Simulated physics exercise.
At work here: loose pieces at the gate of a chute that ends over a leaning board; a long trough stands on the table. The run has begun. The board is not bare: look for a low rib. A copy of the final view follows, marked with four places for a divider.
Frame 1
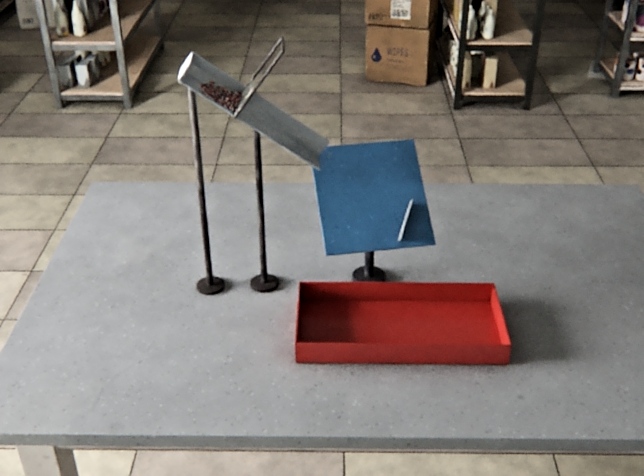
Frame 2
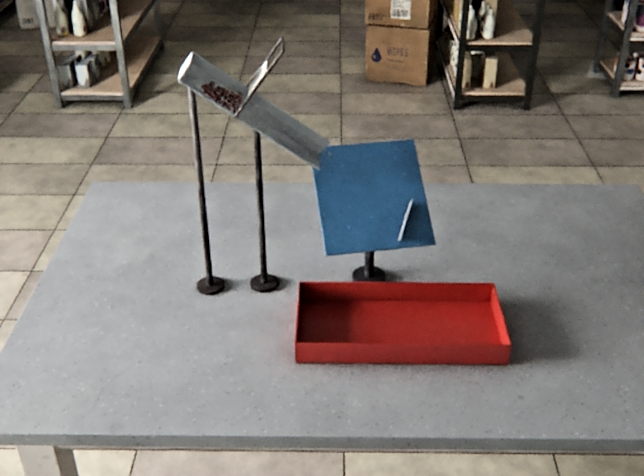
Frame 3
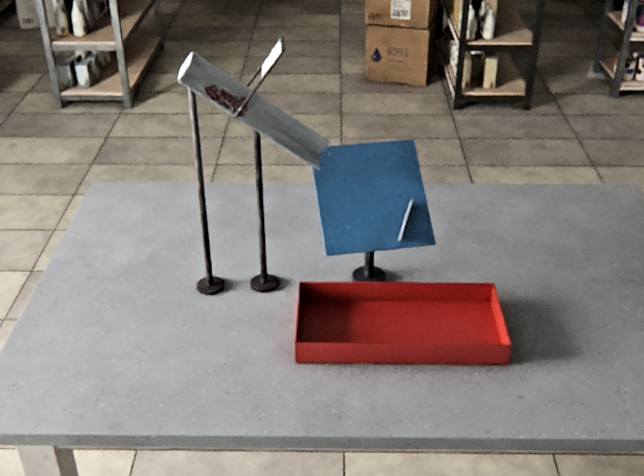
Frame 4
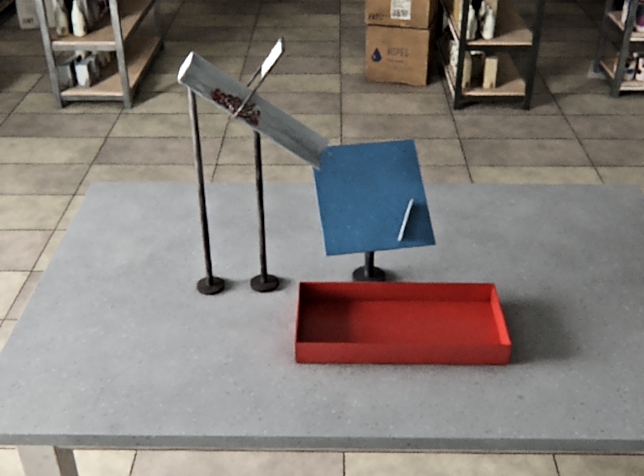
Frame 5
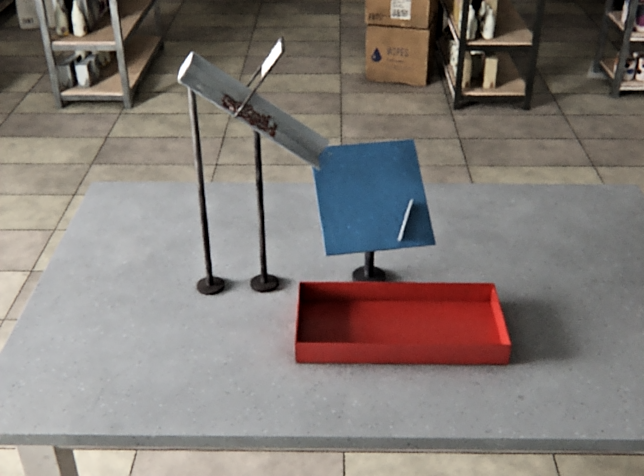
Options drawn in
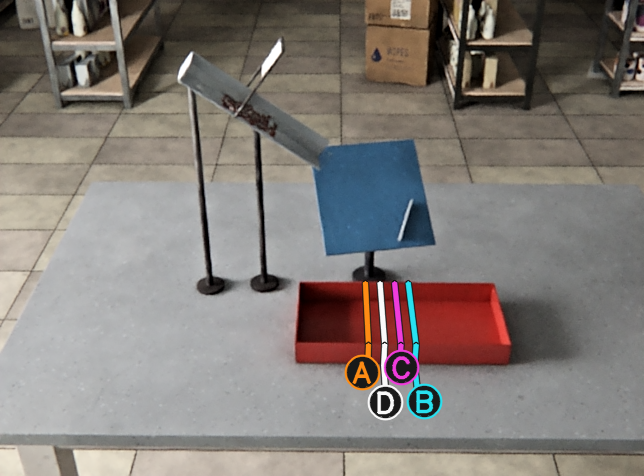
Small brown pieces sit bunched behind a gate near the top of a sloping grey chute, above a tilted blue board with a low rib and an empty red trough. The gate lifts, and the pieces slide down the chute to the right, stretching out as they pass the opening.
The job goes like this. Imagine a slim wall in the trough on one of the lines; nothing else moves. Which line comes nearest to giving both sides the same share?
C beats the others.
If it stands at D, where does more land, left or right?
The right side.
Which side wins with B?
Left.
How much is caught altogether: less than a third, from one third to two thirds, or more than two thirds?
More than two thirds.
On the marked copy, line A crosses the front rim at (368, 344); line B crosses the front rim at (416, 344); line C crosses the front rim at (400, 344); line D crosses the front rim at (384, 344).
With A, of what is caught, a stray few on the left of the divider, nearly all on the right.
With B, of what is caught, most on the left of the divider, a small part on the right.
With C, of what is caught, about two thirds on the left of the divider, about a third on the right.
With D, of what is caught, a small part on the left of the divider, most on the right.
